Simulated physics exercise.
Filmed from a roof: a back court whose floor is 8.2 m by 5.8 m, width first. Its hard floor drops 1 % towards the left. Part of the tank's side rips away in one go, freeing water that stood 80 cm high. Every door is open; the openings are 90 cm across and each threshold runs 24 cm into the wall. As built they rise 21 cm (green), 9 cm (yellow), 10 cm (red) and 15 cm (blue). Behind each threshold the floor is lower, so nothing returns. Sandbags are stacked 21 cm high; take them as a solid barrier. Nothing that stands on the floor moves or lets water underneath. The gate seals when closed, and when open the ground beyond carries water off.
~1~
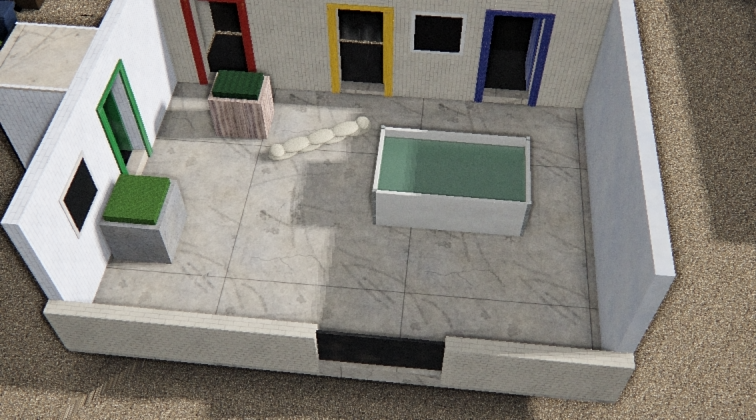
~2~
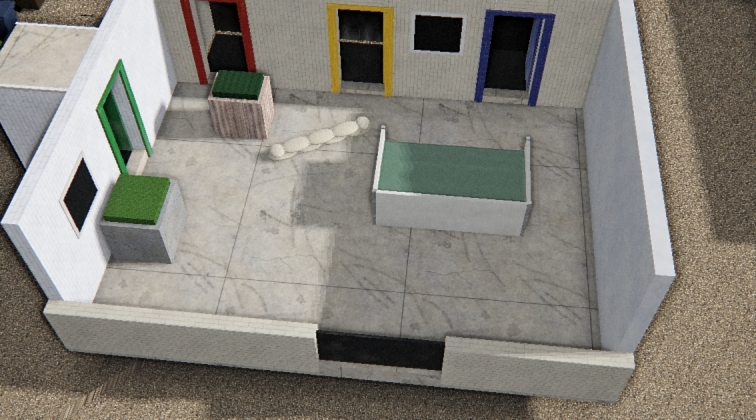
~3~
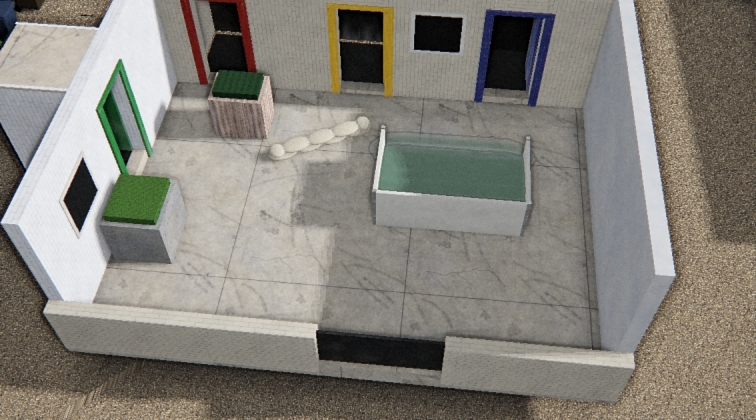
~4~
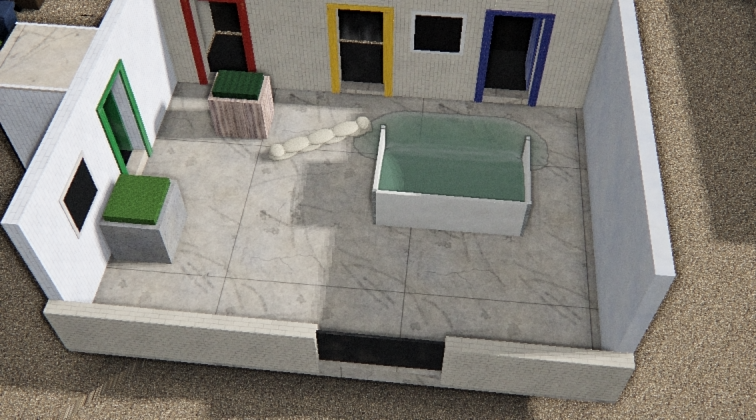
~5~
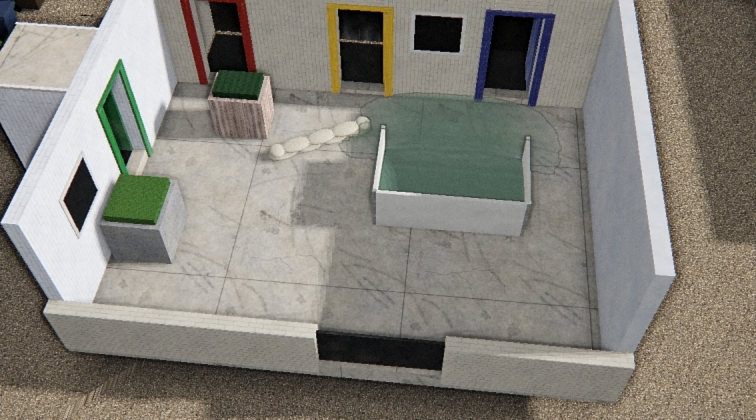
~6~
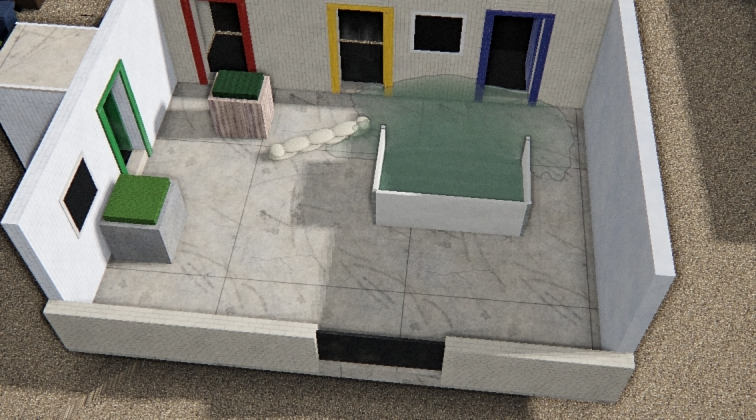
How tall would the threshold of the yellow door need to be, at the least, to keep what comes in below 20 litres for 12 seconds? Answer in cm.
It would have to be roughly 24 cm high.
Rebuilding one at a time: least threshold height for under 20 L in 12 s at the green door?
Roughly 7.5 cm at green.
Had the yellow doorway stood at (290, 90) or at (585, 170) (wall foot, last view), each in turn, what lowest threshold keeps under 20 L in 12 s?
About 7.0 and 9.5 cm.
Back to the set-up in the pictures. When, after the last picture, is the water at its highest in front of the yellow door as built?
Around 0.6 s.
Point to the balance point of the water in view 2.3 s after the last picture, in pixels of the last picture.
Around (425, 142).
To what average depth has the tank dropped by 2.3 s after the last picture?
Roughly 10 cm on average.
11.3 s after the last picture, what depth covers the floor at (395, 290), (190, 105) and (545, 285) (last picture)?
In that order: 2, 8 and 2 cm.
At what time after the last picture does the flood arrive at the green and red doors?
Arrival: Green 2.6 s, red 1.1 s.
Then, 0.7 s after the last picture water covers 20 % of the floor, deepest (51 cm) near (442, 100); 25 cm at the yellow door, 36 litres in over its 9 cm threshold.
Then, 2.3 s after the last picture water covers 45 % of the floor, deepest (30 cm) near (175, 88); 16 cm at the yellow door, 120 litres in over its 9 cm threshold.
Then, 11.3 s after the last picture water covers 95 % of the floor, deepest (14 cm) near (101, 282); 5 cm at the yellow door, 139 litres in over its 9 cm threshold.
At the yellow door as built, the water peaked near 25 cm, 0.7 s after the last picture.
Run again over the same 12 s with other heights there, 29 litres in over 22 cm, 8 litres over 29.5 cm. The limit of 20 litres is kept from about 24 cm up.
